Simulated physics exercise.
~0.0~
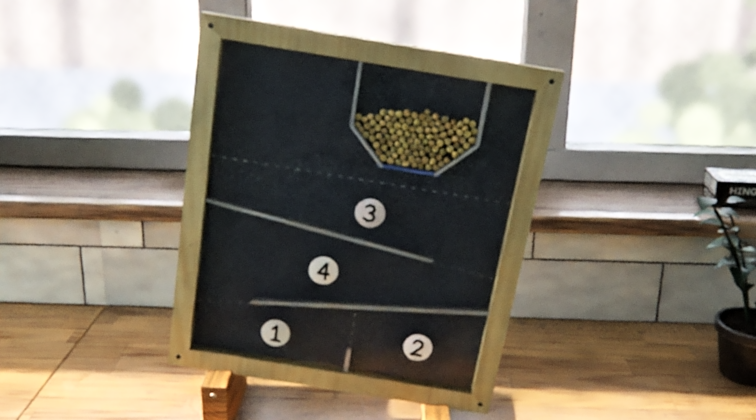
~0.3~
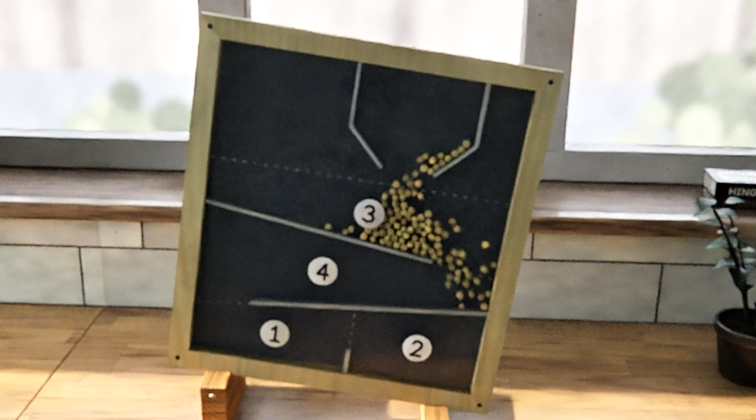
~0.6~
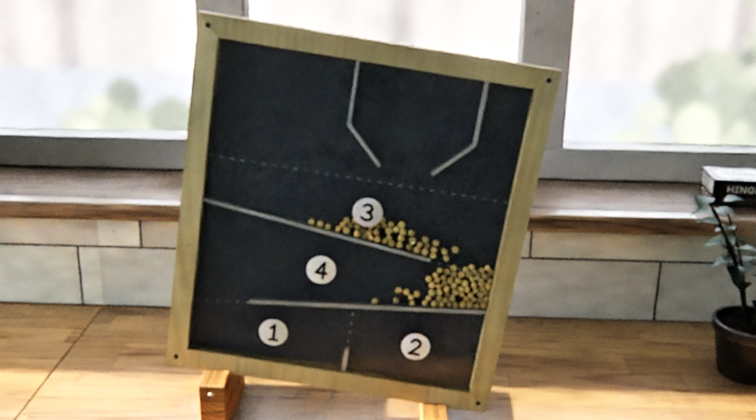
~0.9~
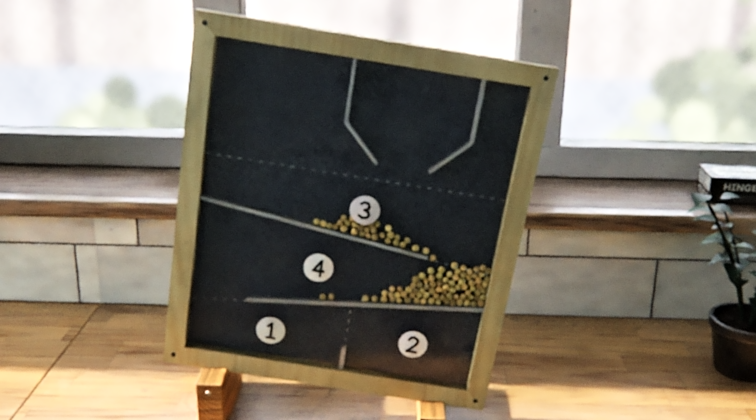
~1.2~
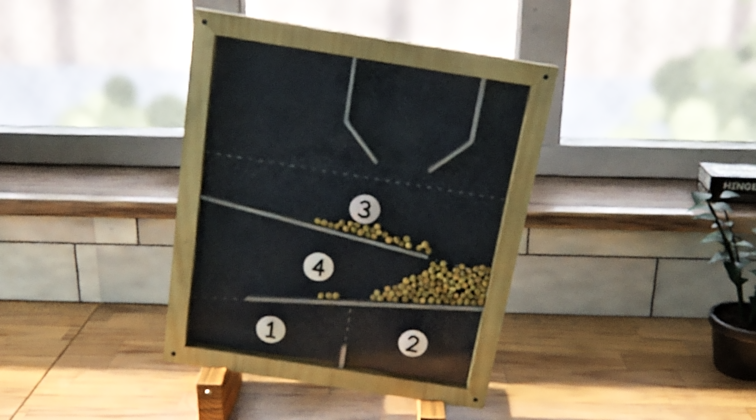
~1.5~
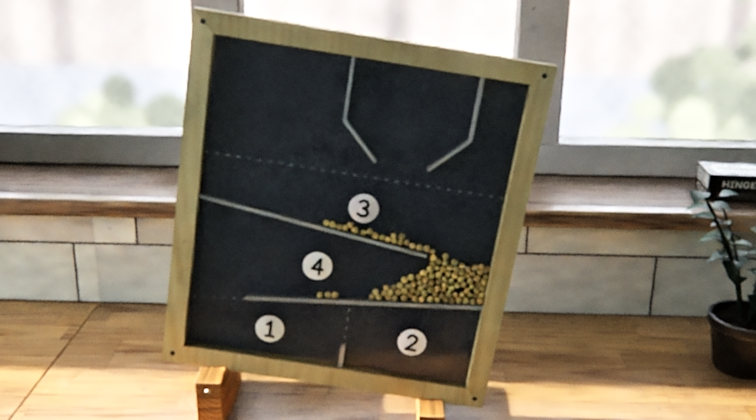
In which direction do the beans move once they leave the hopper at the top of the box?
The beans move down, dropping from the hopper onto the sloping ledges below.
